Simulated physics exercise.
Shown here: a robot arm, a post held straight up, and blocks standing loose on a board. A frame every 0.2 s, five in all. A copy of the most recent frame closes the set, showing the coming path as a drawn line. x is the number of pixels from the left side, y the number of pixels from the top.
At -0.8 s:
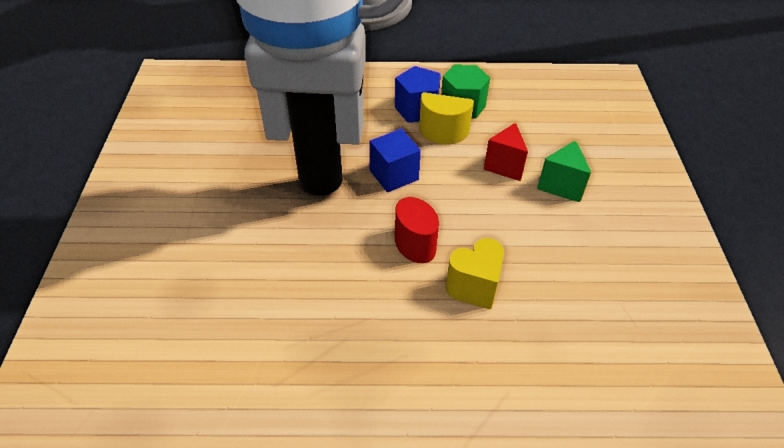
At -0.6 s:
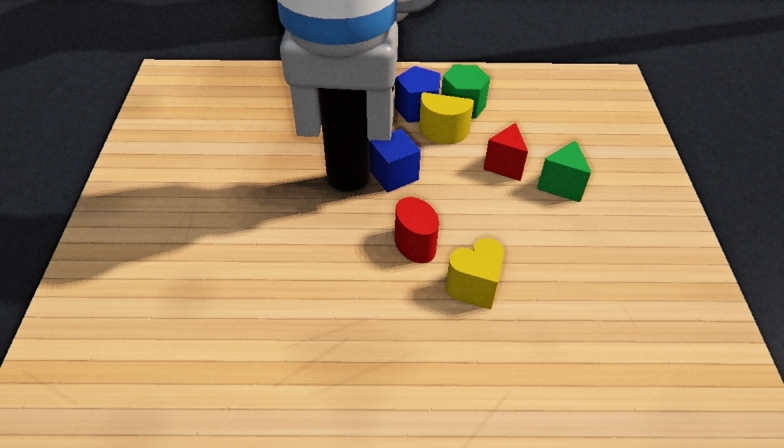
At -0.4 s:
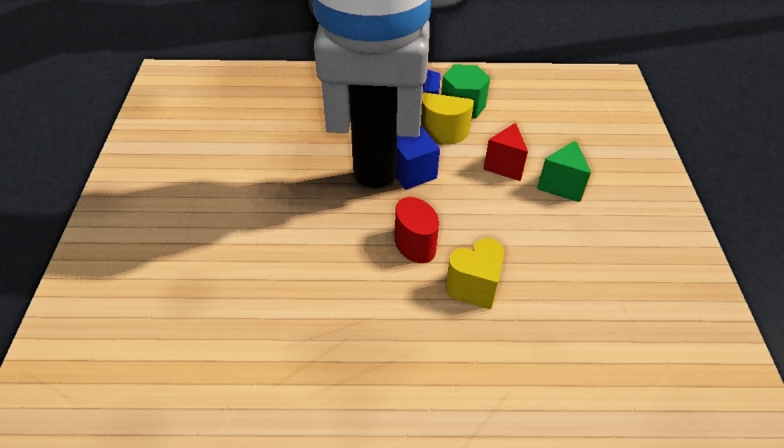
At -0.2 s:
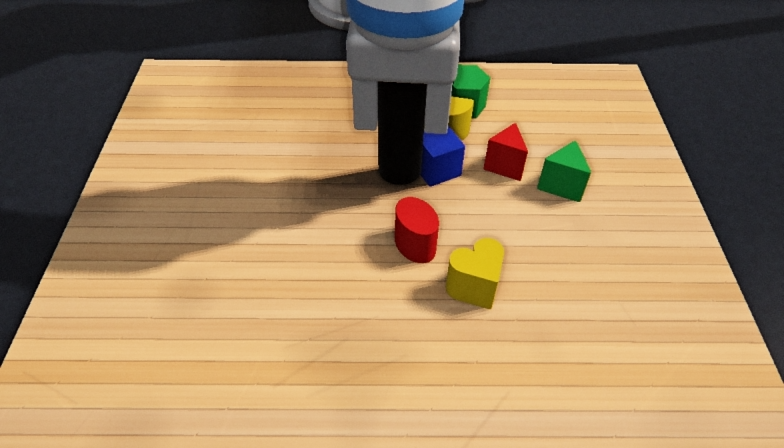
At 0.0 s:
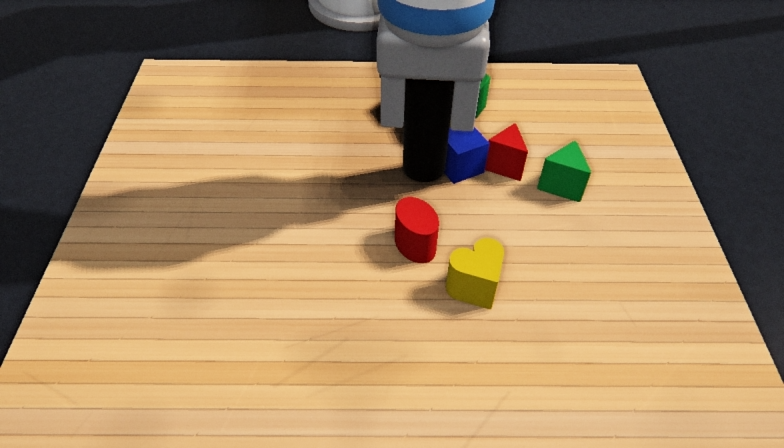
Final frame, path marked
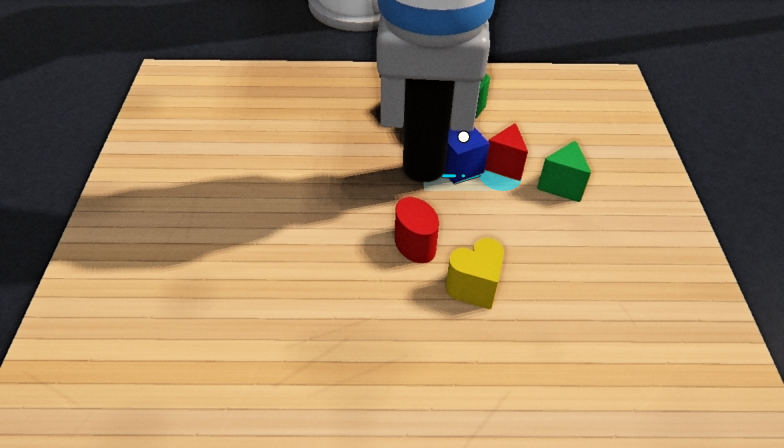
A robot arm moved a black upright post rightward across a wooden board until it met a blue block, then pushed the block along to the red triangular one while the other blocks stayed put.
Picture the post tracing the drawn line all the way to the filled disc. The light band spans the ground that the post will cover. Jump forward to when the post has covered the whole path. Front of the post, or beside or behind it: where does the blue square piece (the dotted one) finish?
I believe the blue square piece keeps its place ahead of the post.
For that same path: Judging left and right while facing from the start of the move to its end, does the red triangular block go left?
Yes - that is the case.
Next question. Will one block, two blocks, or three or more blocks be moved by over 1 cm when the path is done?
That makes 2 blocks.
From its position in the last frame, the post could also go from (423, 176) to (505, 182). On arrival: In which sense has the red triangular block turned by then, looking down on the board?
Prediction: Clockwise.
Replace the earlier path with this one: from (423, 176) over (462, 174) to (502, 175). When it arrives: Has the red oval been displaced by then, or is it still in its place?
Still in place.
Drawn move, in a line from (423, 176) to (501, 176); the dot is on the blue square piece.
What follows on the original path. Halfway along, post at (464, 168); blue square piece at (504, 136); red triangular block at (547, 133), turned 15° anticlockwise.
At the end, post at (502, 168); blue square piece at (544, 138); red triangular block at (569, 127), turned 70° anticlockwise; green triangular block still.
